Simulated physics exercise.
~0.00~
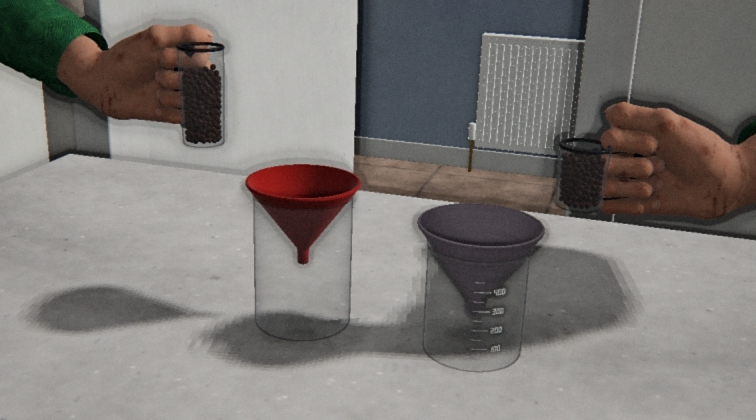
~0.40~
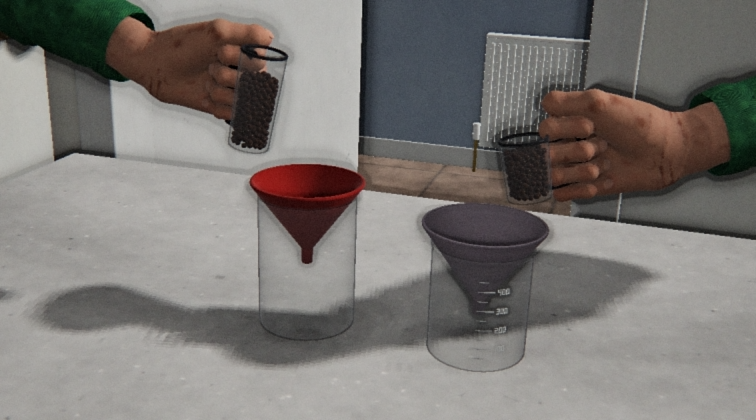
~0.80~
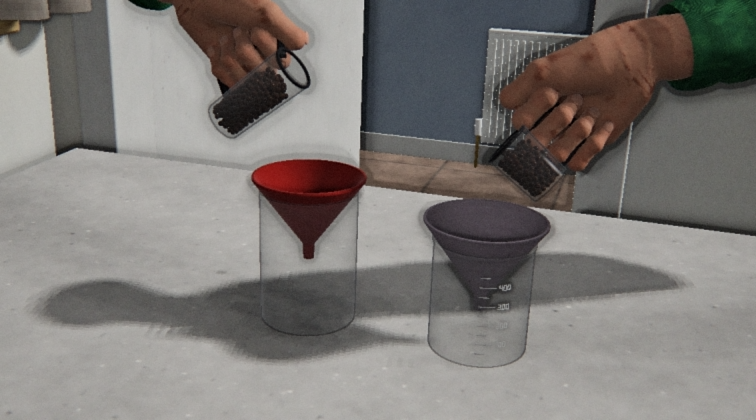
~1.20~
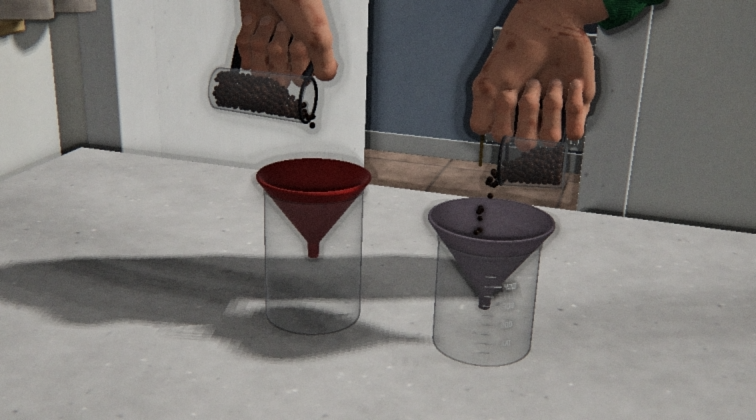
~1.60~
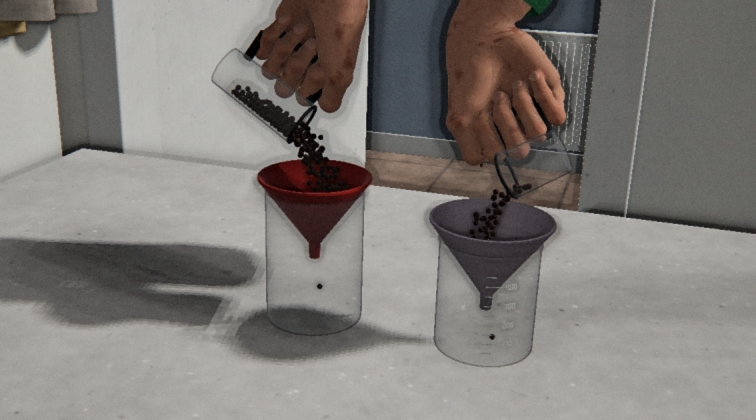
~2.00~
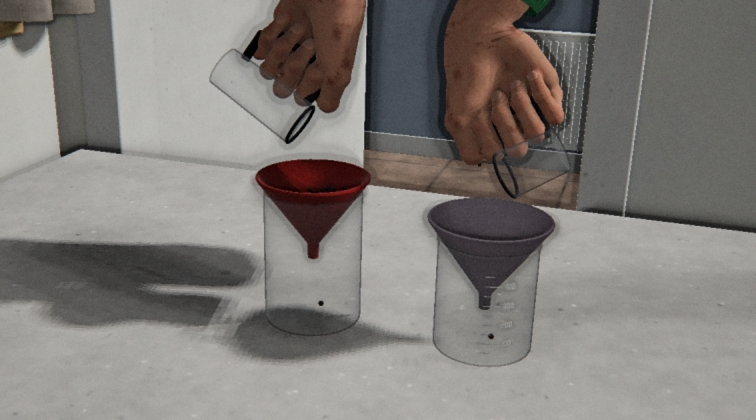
To begin with, two hands hold clear cups of small dark pellets above a red funnel on the left and a greyish-purple funnel on the right, each resting in a clear jar. The hands move inward and tilt the cups. Pellets start dropping from the right cup into its funnel, while the left cup only begins to spill. Both cups then tip further, and the pellets stream into the funnels until the cups are empty. Both funnels clog, holding nearly all the pellets, with only a stray one or so lying in each jar.
